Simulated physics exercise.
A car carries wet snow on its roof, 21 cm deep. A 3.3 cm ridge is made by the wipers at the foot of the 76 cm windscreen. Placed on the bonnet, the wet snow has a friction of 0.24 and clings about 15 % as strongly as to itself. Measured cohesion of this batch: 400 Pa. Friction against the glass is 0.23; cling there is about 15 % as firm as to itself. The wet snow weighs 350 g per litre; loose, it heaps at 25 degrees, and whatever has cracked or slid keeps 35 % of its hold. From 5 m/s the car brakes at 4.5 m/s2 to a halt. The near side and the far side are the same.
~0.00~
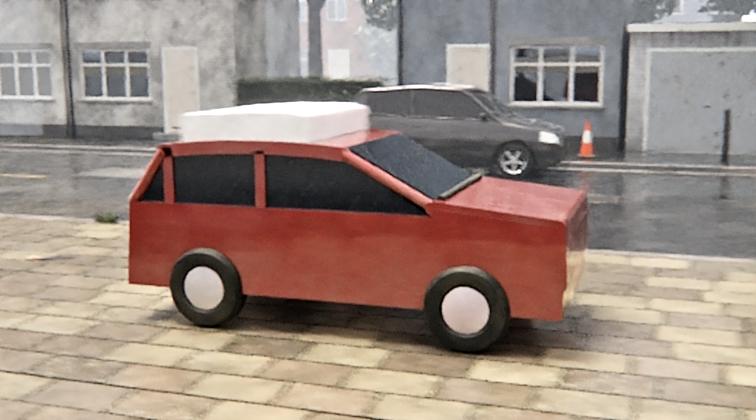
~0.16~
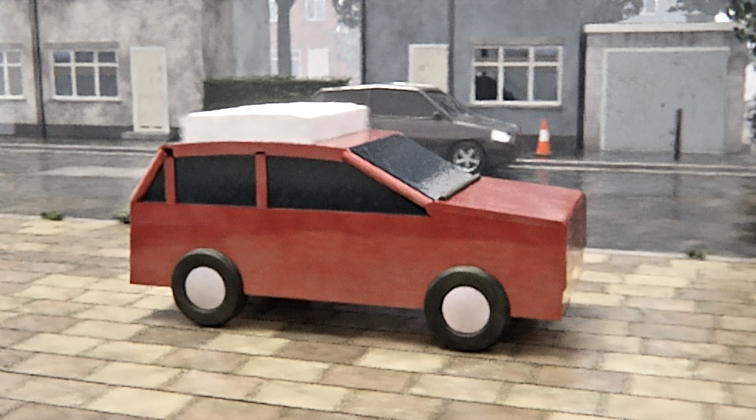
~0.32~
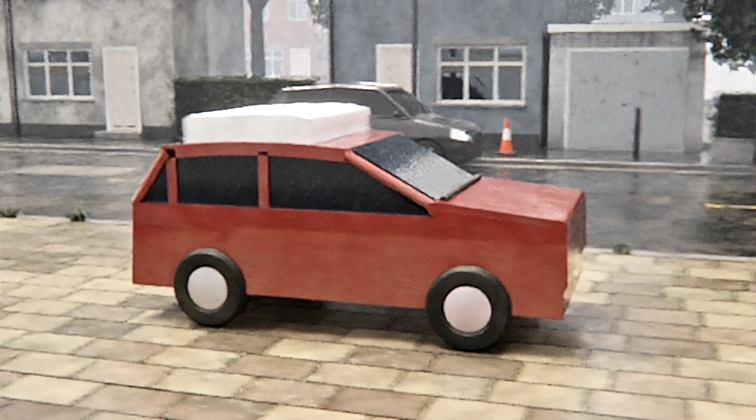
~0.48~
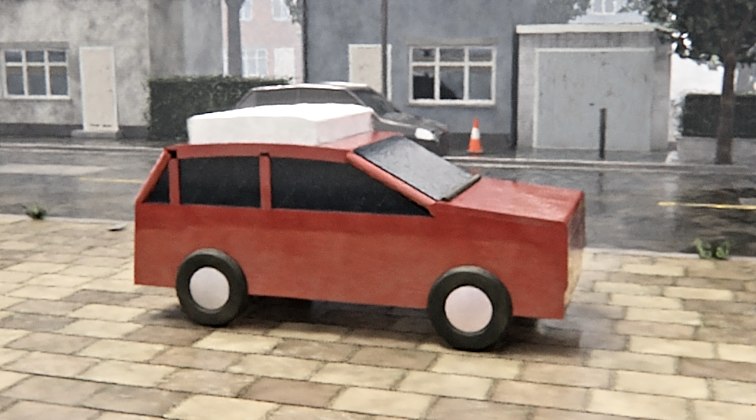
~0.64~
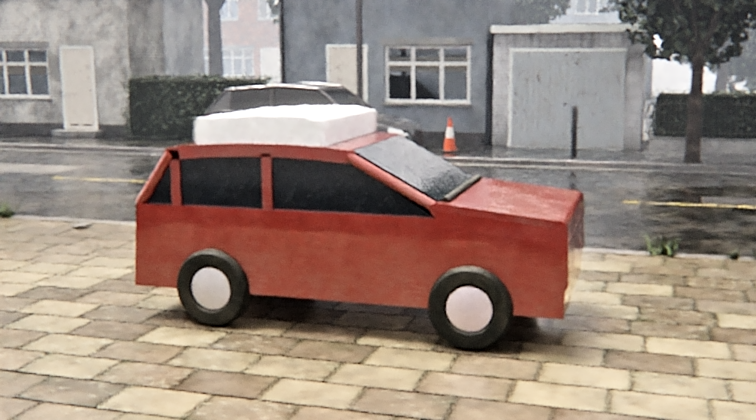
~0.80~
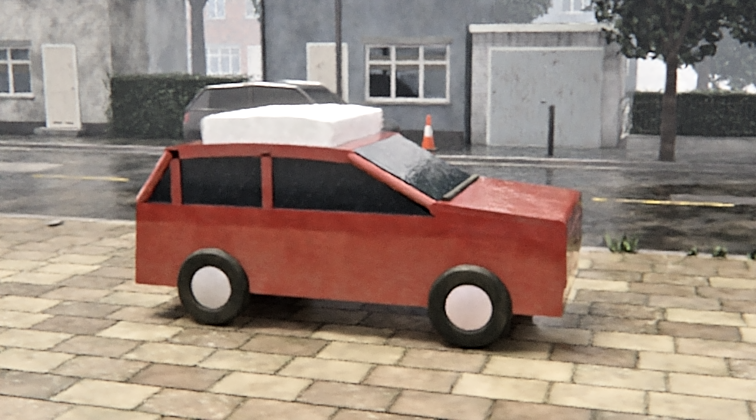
A red car rolls right, slowing, and the snow on its roof slides slightly forward.
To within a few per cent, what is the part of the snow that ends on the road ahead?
9 %.
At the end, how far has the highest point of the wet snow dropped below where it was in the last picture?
The gap comes to some 0 centimetres.
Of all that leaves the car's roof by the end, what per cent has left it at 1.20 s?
It stands at about 30 percent.
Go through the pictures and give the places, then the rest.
In the first frame, foremost bit of the wet snow at (307, 119).
In the second frame, foremost bit of the wet snow at (308, 120).
In the third frame, foremost bit of the wet snow at (311, 121), its middle shifted 7 mm.
In the fourth frame, foremost bit of the wet snow at (316, 122), its middle shifted 2.8 cm.
In the fifth frame, foremost bit of the wet snow at (323, 146), its middle shifted 6.9 cm.
In the sixth frame, foremost bit of the wet snow at (331, 126), its middle shifted 14 cm.
After 1.20 s, 85 % of the snow is on the roof, 15 % on the glass, none on the bonnet and none has gone off the nose.
After 1.67 s, 59 % of the snow is on the roof, 27 % on the glass, 14 % on the bonnet and none has gone off the nose.
After 2.14 s, 54 % of the snow is on the roof, 22 % on the glass, 24 % on the bonnet and none has gone off the nose.
After 2.61 s, 54 % of the snow is on the roof, 19 % on the glass, 27 % on the bonnet and none has gone off the nose.
After 3.60 s, 54 % of the snow is on the roof, 17 % on the glass, 20 % on the bonnet and 9 % has gone off the nose.
